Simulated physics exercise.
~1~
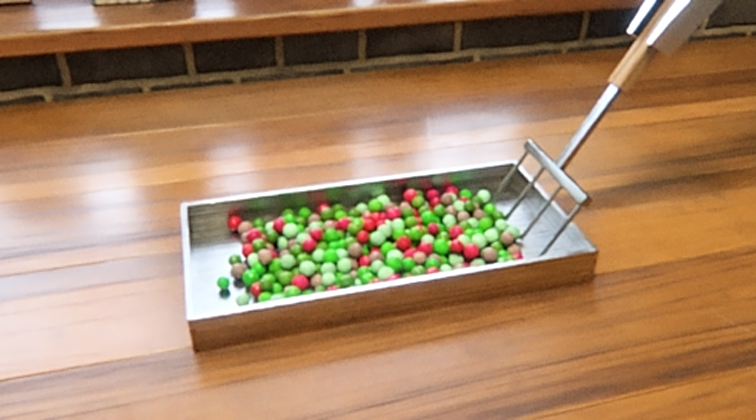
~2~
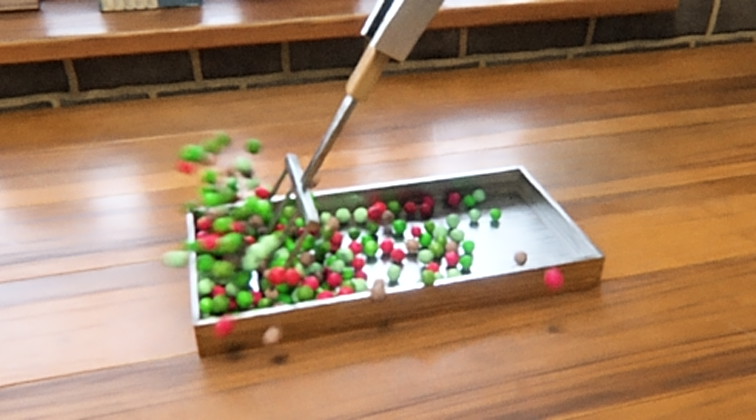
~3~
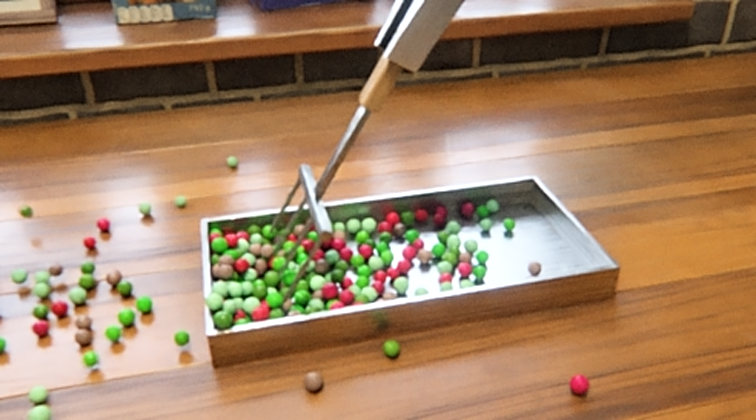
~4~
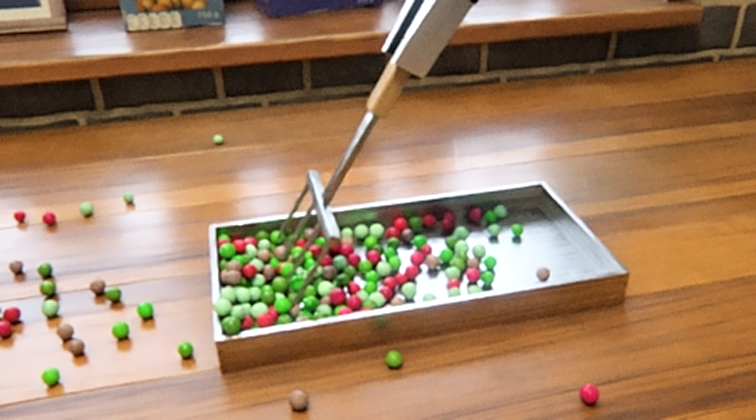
The clip opens on a shallow metal tray of small round sweets in red, brown and several greens, sitting on a wooden table, with a pronged comb on a mechanical arm at its right end. The comb sweeps left through the tray, pushing the sweets into a heap against the left end. Many fly up and over that wall, while a few hop over the front edge. They scatter across the wood as the comb halts inside the tray. At the end, most sweets remain in the tray, piled toward the left, with a large share strewn over the table.
